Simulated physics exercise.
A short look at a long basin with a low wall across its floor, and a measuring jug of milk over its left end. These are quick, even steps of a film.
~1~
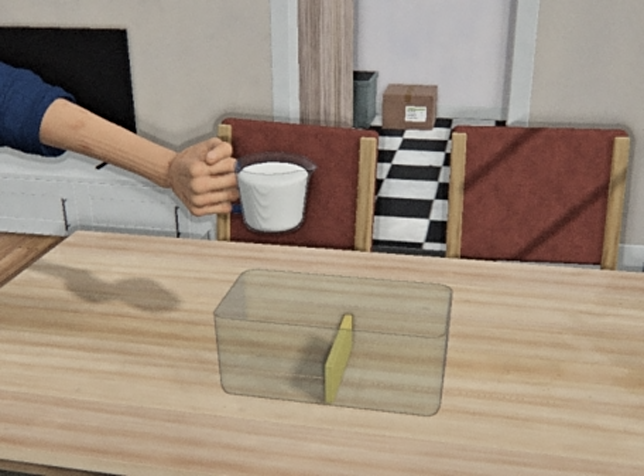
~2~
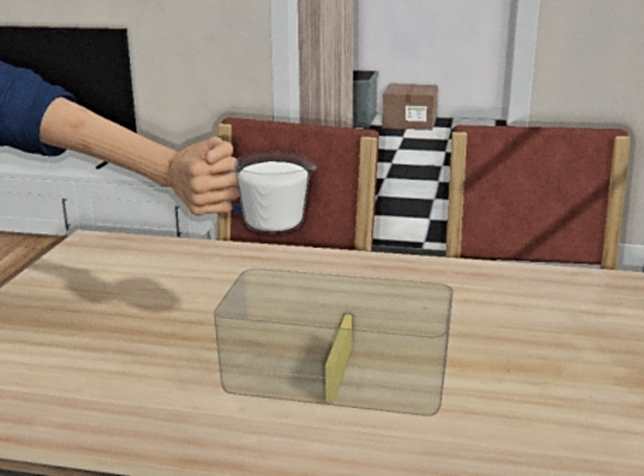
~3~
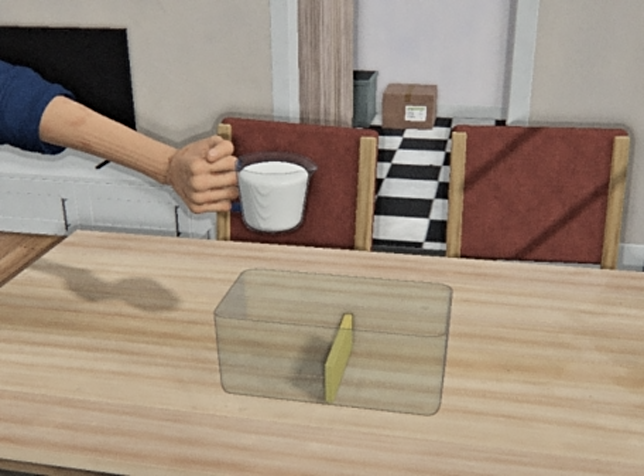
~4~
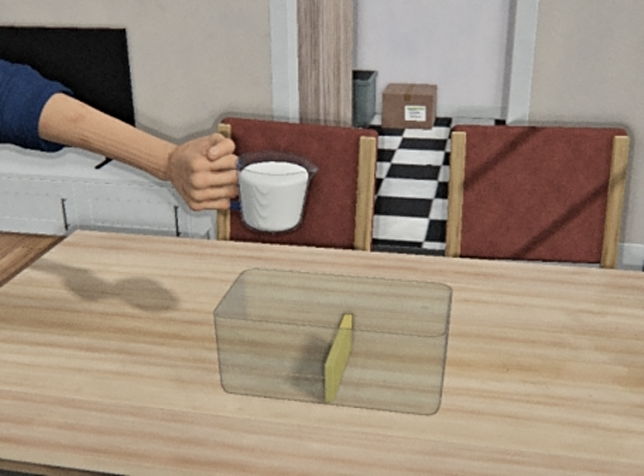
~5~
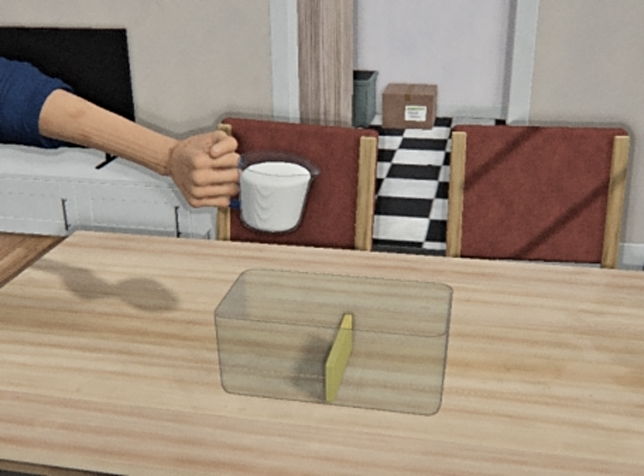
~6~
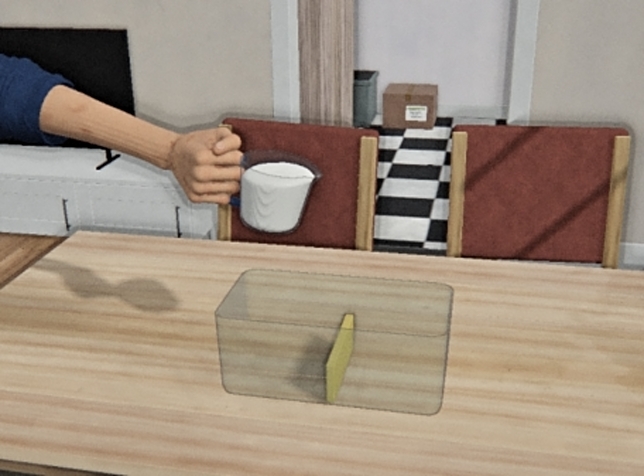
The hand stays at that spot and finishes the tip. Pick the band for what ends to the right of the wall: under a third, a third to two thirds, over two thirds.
In the end above two thirds is right of the wall.
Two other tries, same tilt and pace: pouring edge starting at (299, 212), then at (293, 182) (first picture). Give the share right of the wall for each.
First some 40, then 50 per cent.
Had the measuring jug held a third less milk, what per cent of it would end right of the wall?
Close to 80 per cent.
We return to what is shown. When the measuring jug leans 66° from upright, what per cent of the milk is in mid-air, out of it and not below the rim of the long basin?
Roughly 25 in a hundred.
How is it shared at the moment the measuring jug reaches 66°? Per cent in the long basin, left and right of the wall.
Left about 0, right about 10.
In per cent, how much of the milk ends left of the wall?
Near 15 %.
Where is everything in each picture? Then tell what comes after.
In the first frame, it leans 0°; its right rim is at (317, 167); the milk meets the walls at (241, 169) and (308, 173); the long basin's rim runs from (229, 292) to (449, 312); the wall's top is at (339, 340).
In the second frame, it leans 0°; its right rim is at (317, 167); the milk meets the walls at (241, 169) and (309, 173).
In the third frame, it leans 2°; its right rim is at (317, 168); the milk meets the walls at (241, 169) and (308, 174).
In the fourth frame, it leans 4°; its right rim is at (318, 169); the milk meets the walls at (242, 169) and (308, 174).
In the fifth frame, it leans 7°; its right rim is at (320, 172); the milk meets the walls at (243, 170) and (311, 175).
In the sixth frame, it leans 11°; its right rim is at (322, 175); the milk meets the walls at (245, 170) and (315, 175).
A moment on, the measuring jug is tipped part way and 66 per cent is still to pour, 0 is left of the wall and 11 right of it.
Next, the measuring jug is tipped right over and 8 per cent is still to pour, 2 is left of the wall and 77 right of it.
Then the measuring jug is tipped right over and 0 per cent is still to pour, 14 is left of the wall and 85 right of it.
Later the measuring jug is tipped right over and 0 per cent is still to pour, 13 is left of the wall and 86 right of it.
At rest 13 per cent lies left of the wall, 86 right of it and 1 outside.
